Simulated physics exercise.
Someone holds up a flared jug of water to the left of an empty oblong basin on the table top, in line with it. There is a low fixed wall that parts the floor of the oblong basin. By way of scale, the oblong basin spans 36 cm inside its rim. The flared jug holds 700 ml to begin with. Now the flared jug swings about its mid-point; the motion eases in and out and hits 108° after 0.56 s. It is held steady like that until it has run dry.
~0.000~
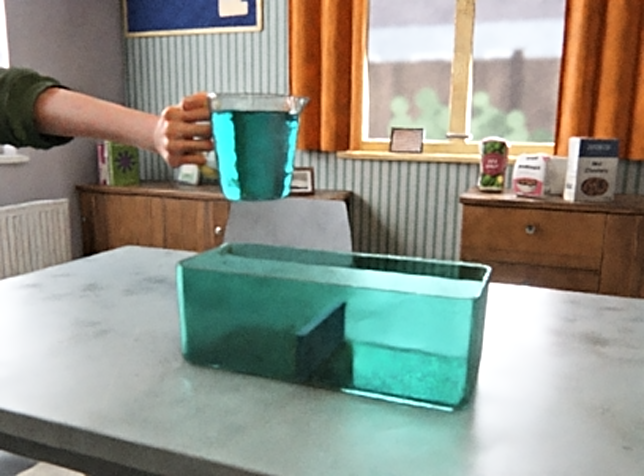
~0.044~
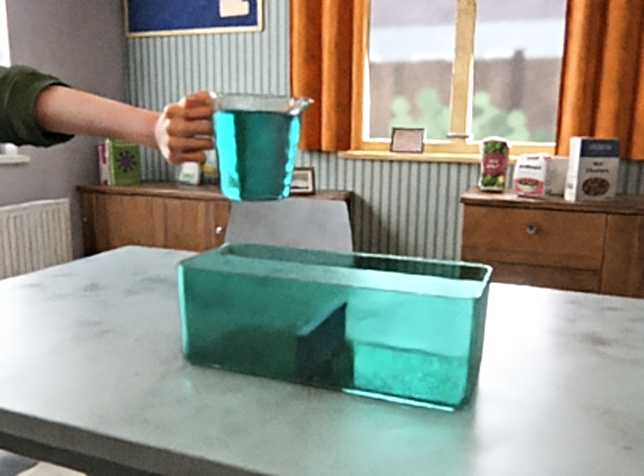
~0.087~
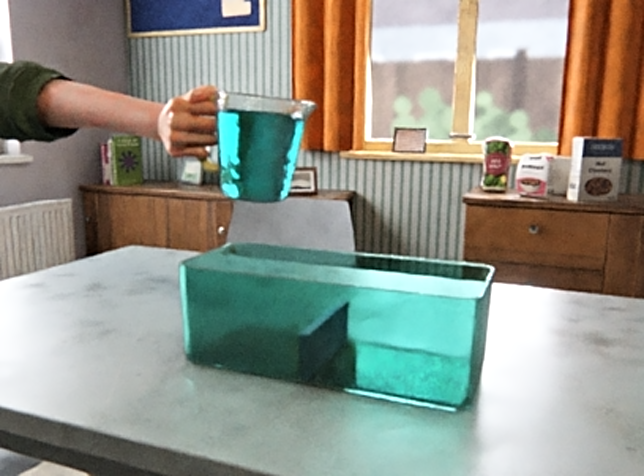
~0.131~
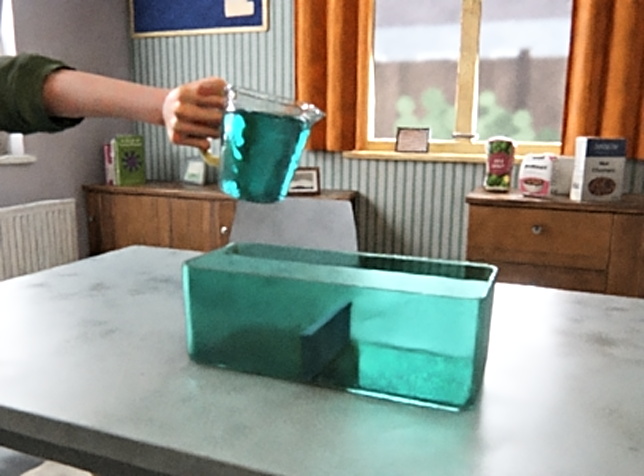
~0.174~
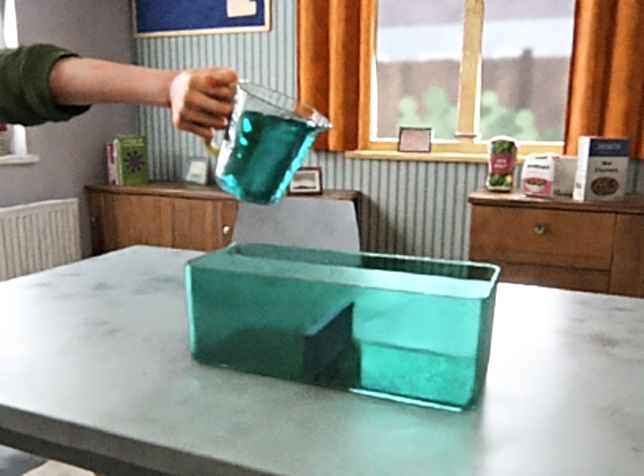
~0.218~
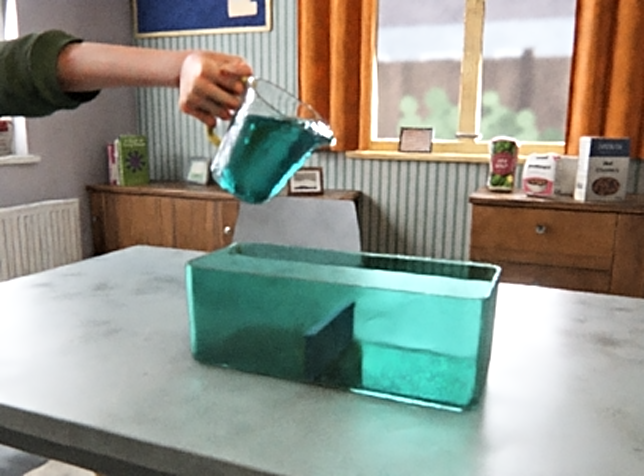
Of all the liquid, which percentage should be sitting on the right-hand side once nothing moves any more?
Around 93 per cent should be sitting there.
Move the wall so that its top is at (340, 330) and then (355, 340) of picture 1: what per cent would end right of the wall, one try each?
The first gives near 75 per cent and the second near 45 per cent.
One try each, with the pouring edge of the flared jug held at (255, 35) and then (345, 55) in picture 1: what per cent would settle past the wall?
It comes to 20 per cent, and then 90 per cent.
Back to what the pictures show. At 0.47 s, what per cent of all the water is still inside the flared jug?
I'd estimate some 46 % remains.
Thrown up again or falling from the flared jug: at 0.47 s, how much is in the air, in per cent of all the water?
Some 28 % is the figure.
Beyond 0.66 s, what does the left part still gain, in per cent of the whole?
Some 2 per cent.
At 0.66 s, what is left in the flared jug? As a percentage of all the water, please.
8 in a hundred, give or take.
Then, 0.47 s in, the tilt is 101° and 46 per cent is still to pour, 0 is left of the wall and 26 right of it.
Then, 0.66 s in, the tilt is 108° and 8 per cent is still to pour, 3 is left of the wall and 77 right of it.
Then, 0.85 s in, the tilt is 108° and 0 per cent is still to pour, 5 is left of the wall and 93 right of it.
Then, 1.06 s in, the tilt is 108° and 0 per cent is still to pour, 6 is left of the wall and 93 right of it.
Finally, 6 per cent lies left of the wall, 93 right of it and 2 outside.
